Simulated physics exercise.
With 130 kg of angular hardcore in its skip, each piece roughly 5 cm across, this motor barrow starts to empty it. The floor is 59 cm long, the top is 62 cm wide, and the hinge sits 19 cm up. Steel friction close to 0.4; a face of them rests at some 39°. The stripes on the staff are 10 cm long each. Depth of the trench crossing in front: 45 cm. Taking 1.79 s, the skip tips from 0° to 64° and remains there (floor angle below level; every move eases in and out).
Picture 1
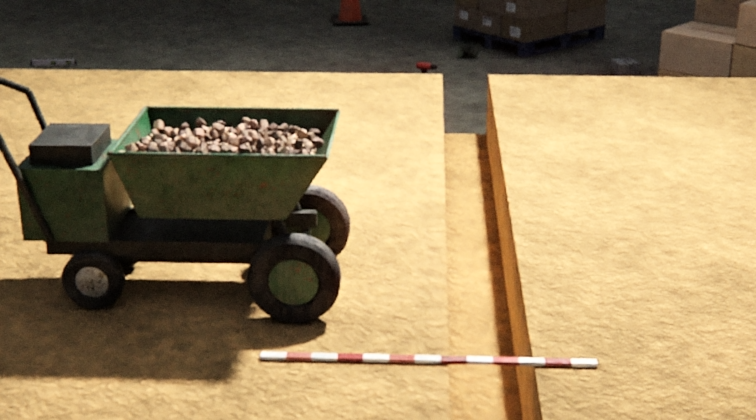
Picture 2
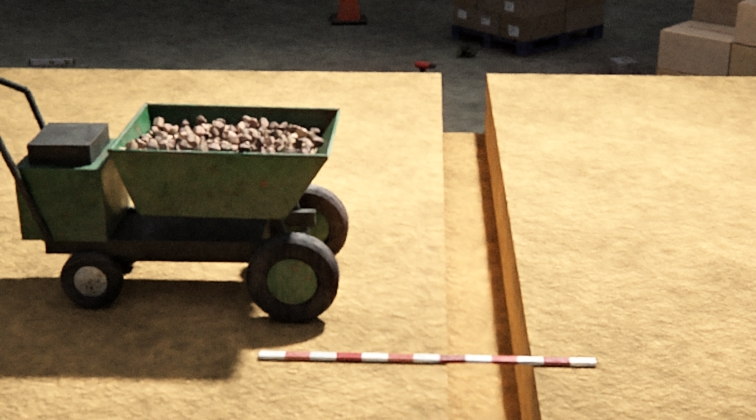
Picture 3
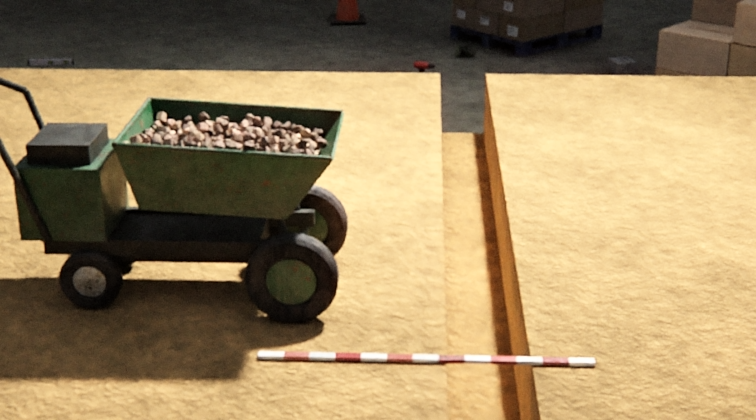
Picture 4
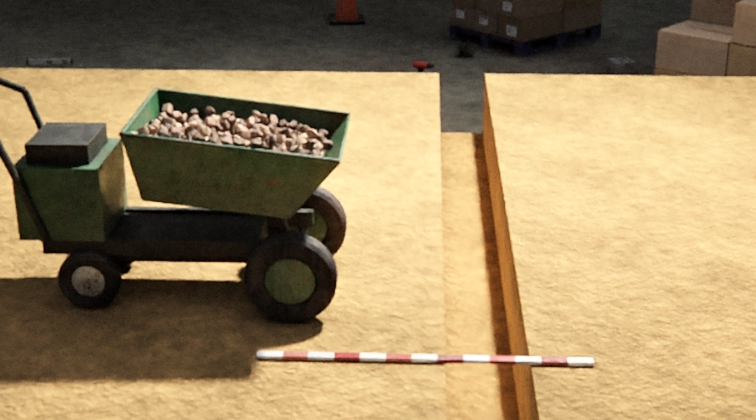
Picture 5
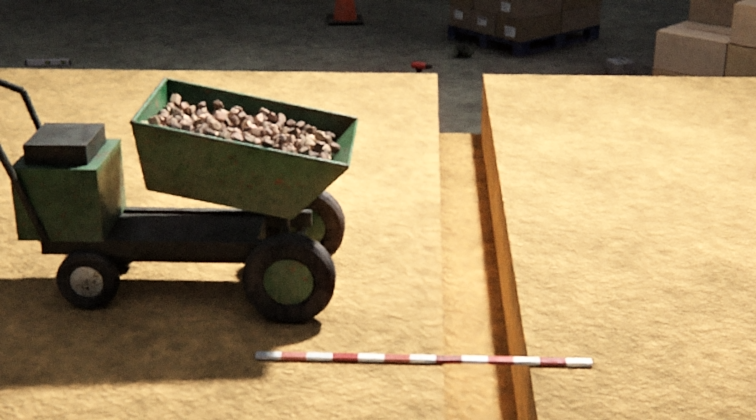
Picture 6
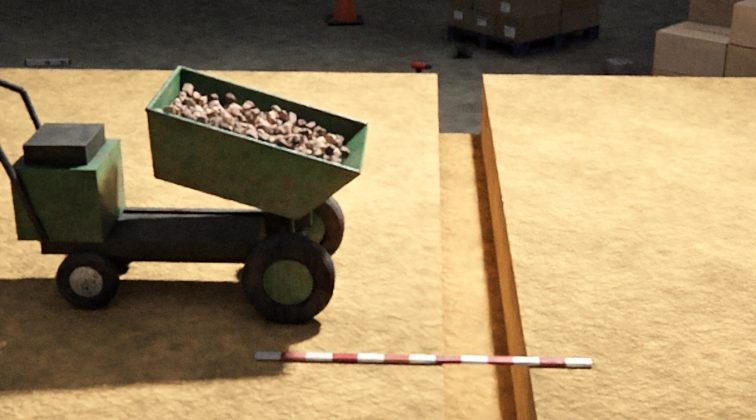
In this clip, a green motor barrow loaded with brownish stones stands beside a trench and a red-and-white striped staff, while its skip gradually tilts, the left end rising and the stones staying inside.
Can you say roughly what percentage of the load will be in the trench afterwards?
Roughly 37 per cent, I would say.
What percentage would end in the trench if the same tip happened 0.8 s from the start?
Near 50 per cent.
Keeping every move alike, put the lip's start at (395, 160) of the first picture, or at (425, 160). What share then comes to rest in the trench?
Estimates: 25 % then 10 %.
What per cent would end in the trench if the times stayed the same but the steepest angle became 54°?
I'd expect around 5 in a hundred.
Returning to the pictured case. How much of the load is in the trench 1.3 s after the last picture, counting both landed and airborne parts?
I'd say near 5 per cent at that time.
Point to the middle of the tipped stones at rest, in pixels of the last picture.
At about pixel (480, 376) in the last view.
Then, 0.7 s after the last picture the floor is at 54°, 100 % in the skip; the foremost stones are at (405, 211).
Then, 1.3 s after the last picture the floor is at 64°, 91 % in the skip, 2 % short of the trench, 7 % in the trench; the foremost stones are at (498, 347).
Then, 1.6 s after the last picture the floor is at 64°, 77 % in the skip, 2 % short of the trench, 21 % in the trench; the foremost stones are at (510, 387).
Then, 3.6 s after the last picture the floor is at 64°, 61 % in the skip, 1 % short of the trench, 37 % in the trench; the foremost stones are at (509, 371).
